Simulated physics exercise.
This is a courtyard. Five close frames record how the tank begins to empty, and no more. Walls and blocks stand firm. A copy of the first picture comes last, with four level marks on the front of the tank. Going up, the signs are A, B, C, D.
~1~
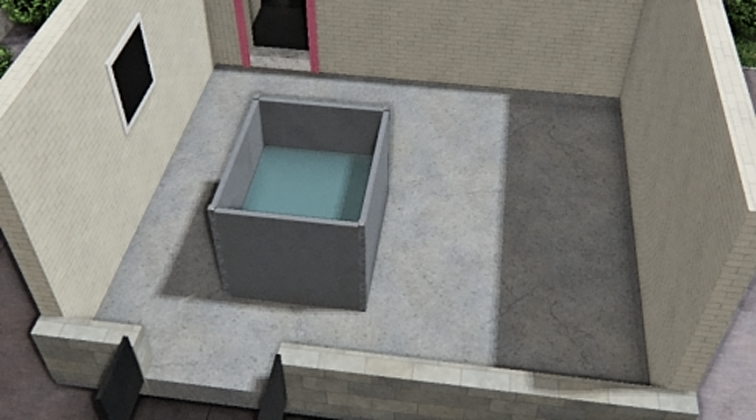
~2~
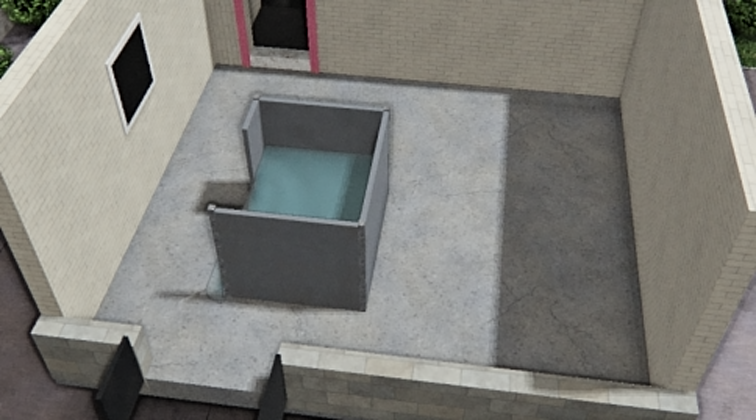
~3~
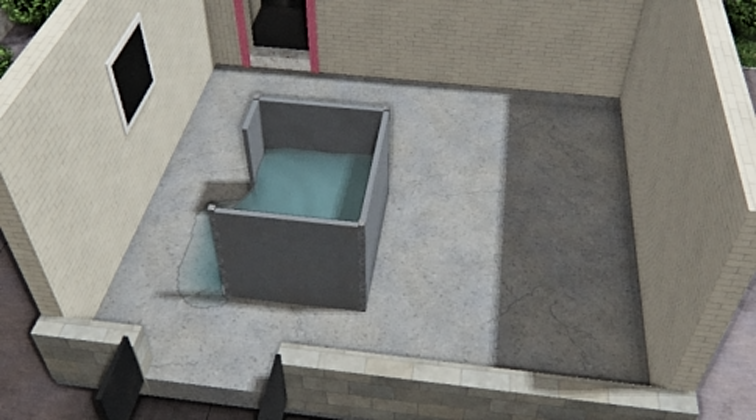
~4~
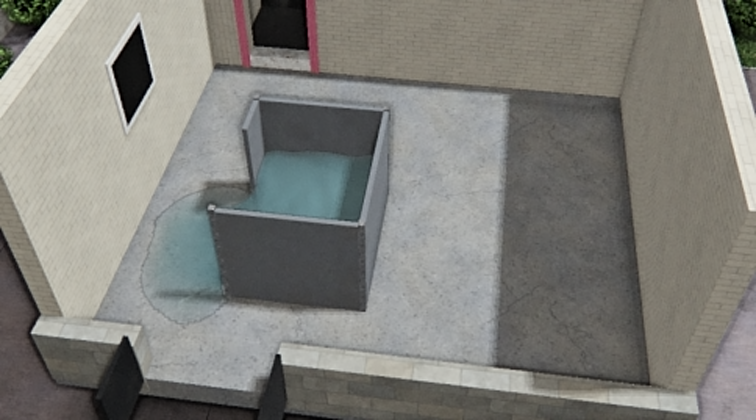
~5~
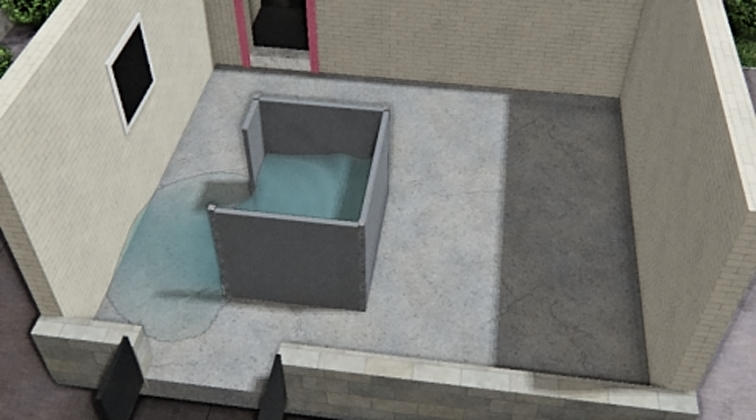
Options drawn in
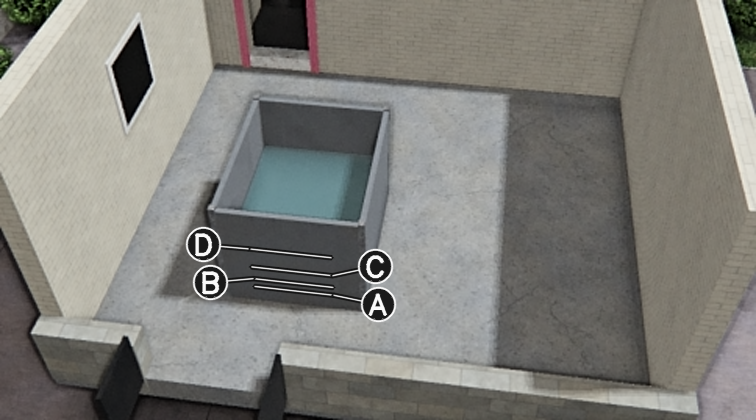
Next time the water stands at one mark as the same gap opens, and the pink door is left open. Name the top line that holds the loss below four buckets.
It is D.
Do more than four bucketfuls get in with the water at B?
No, not at all.
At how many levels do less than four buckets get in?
All of the four.
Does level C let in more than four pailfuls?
No, that is safe.
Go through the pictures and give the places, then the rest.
Water in the tank at rest, its middle at (309, 201); foot of the pink doorway at (281, 69); open gate at (210, 331).
Water covers 1 % of the ground and shows as far out as (216, 294).
Water covers 3 % of the ground and shows as far out as (210, 213).
Water covers 7 % of the ground and shows as far out as (170, 213).
Water covers 10 % of the ground and shows as far out as (153, 196).
On the marked copy, A at (293, 290); B at (293, 283); C at (291, 271); D at (289, 253); from the bottom up A, B, C, D.
If A is chosen, nothing gets over.
If B is chosen, nothing gets over.
If C is chosen, nothing gets over.
If D is chosen, a bucket or two gets in.
